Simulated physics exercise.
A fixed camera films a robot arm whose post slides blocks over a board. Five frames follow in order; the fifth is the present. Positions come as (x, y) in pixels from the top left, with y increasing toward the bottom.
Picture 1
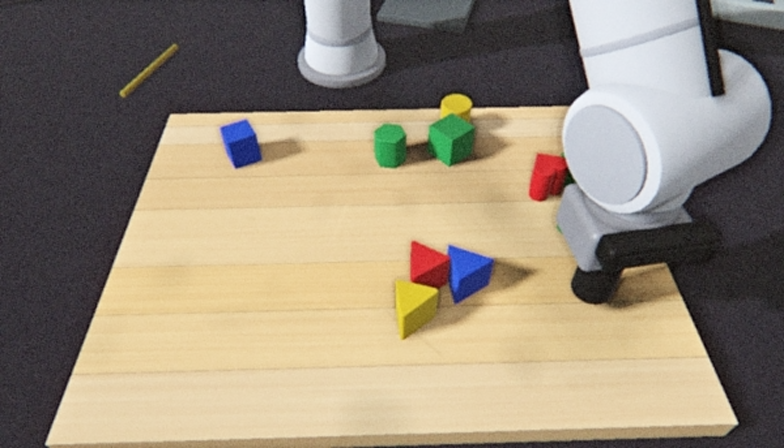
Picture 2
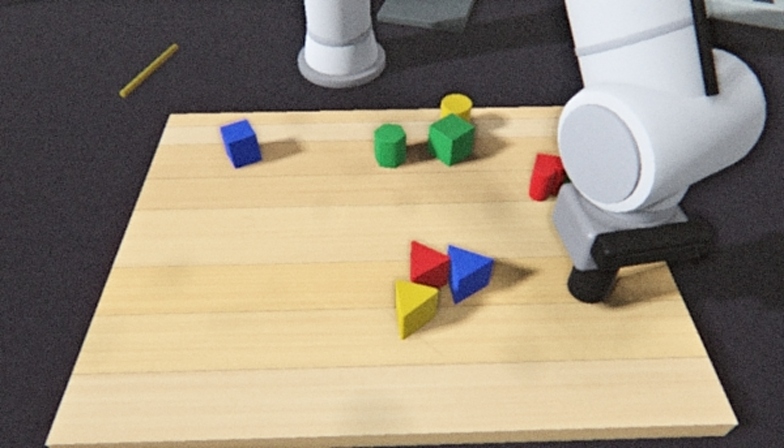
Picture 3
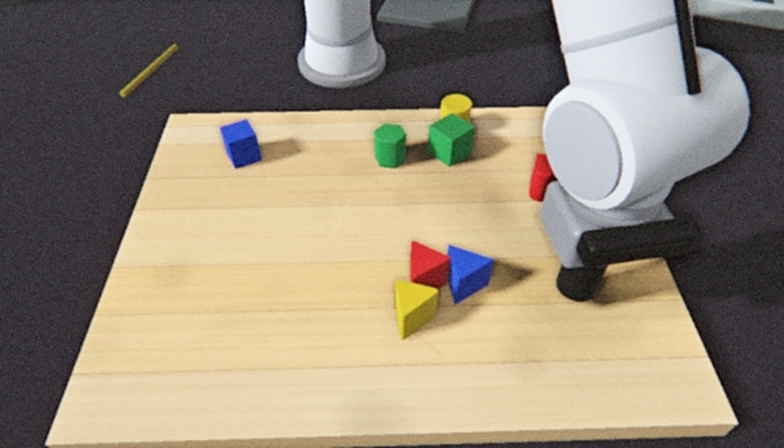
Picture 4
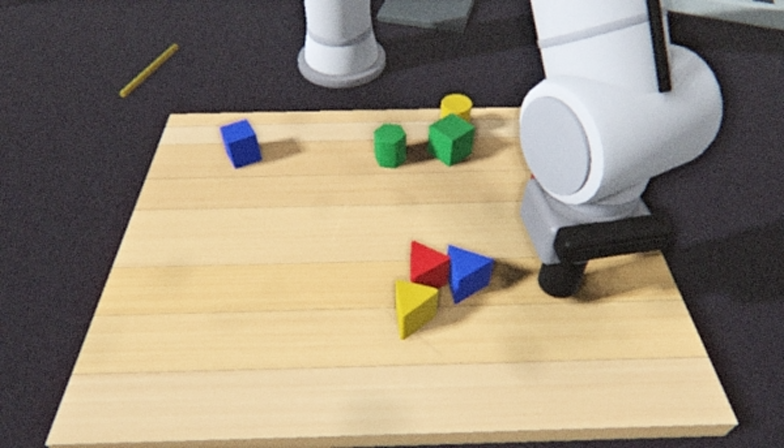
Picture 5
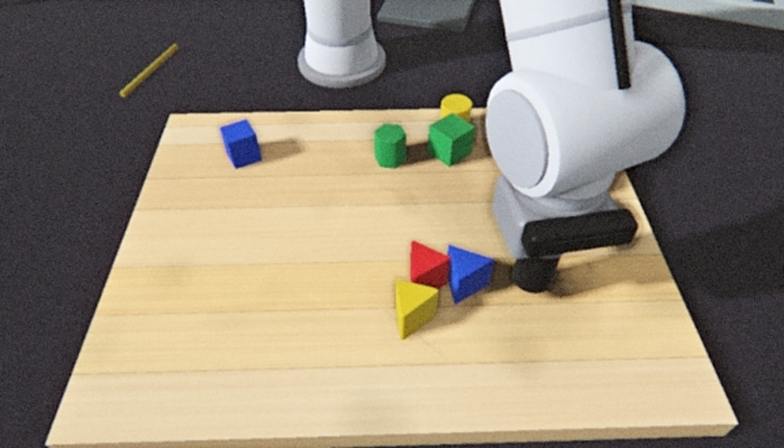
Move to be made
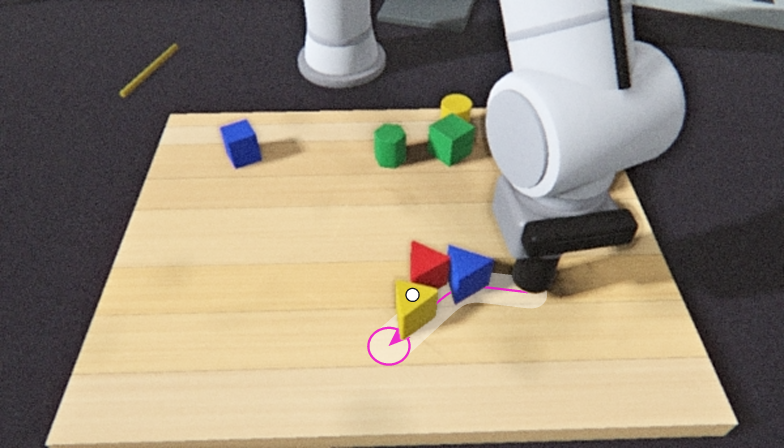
A white robot arm with a dark, blunt tip slides left across the right side of a pale wooden board, seen from above at a fixed angle. Red, blue and yellow triangular blocks cluster near the middle, with a blue cube at upper left and green, yellow and red blocks behind. The arm nears the blue triangle, hiding the red block behind it, while every visible block stays still.
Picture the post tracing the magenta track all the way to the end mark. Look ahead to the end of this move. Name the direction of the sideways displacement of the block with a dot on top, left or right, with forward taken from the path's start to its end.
It heads left.
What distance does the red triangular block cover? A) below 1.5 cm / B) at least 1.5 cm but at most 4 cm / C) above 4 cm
I choose C.
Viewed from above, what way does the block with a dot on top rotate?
The twist is clockwise.
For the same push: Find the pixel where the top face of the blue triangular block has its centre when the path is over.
It will likely be found at (387, 272).
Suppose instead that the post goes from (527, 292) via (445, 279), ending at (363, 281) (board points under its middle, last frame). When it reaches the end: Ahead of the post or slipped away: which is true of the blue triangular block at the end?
By the time the path ends, the blue triangular block is still sitting right in front of the post.
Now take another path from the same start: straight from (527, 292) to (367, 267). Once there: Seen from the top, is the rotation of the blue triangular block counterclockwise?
It seems so.
Path on the board, from (527, 292) via (472, 287) and (429, 310), ending at (389, 346); the dot is on the yellow triangular block.
The first path, step by step. One third of the way, post (474, 273); red triangular block (391, 258), turned 15° anticlockwise; blue triangular block (430, 257).
Two thirds of the way, post (430, 297); yellow triangular block (402, 304), turned 25° clockwise; red triangular block (361, 254), turned 15° anticlockwise; blue triangular block (393, 262), turned 55° clockwise.
At the end, post (389, 332); yellow triangular block (354, 337), turned 50° clockwise; red triangular block (358, 252); blue triangular block (387, 272), turned 90° clockwise.
